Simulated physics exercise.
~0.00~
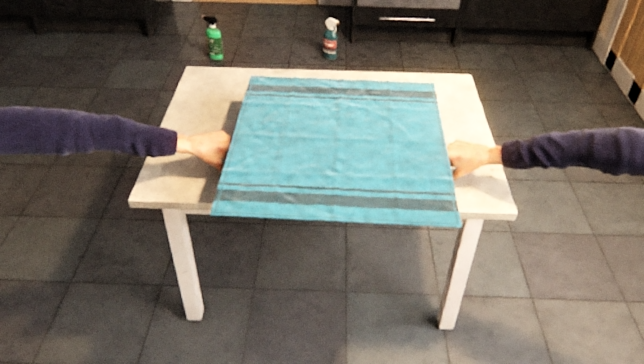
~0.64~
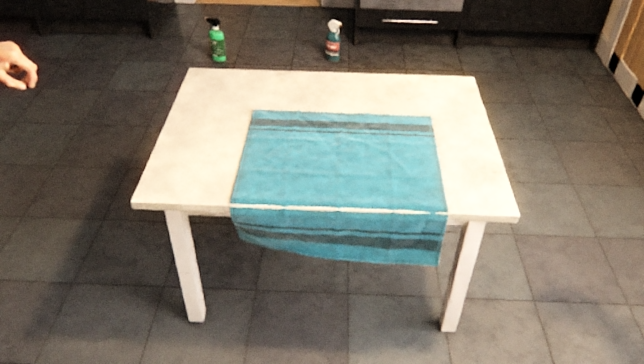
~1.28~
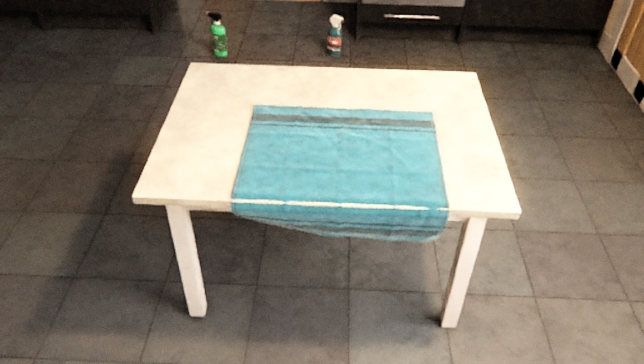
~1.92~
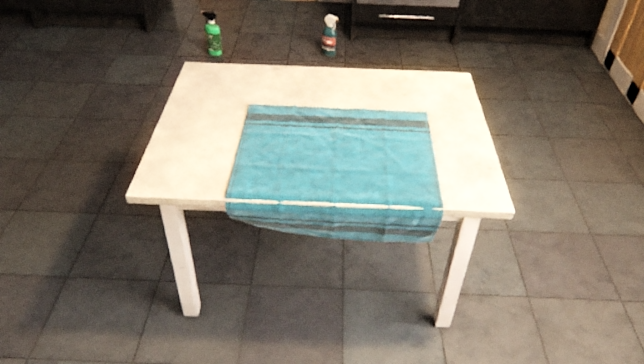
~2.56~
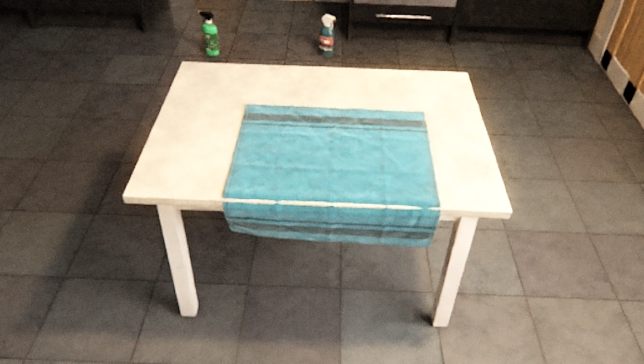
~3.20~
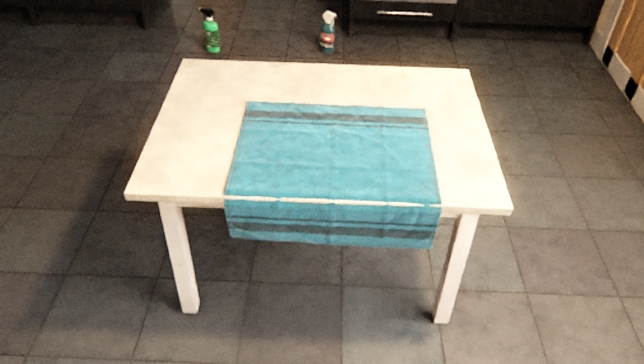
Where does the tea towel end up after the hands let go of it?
It stays on the table, lying mostly on the top with its near end hanging over the front edge.
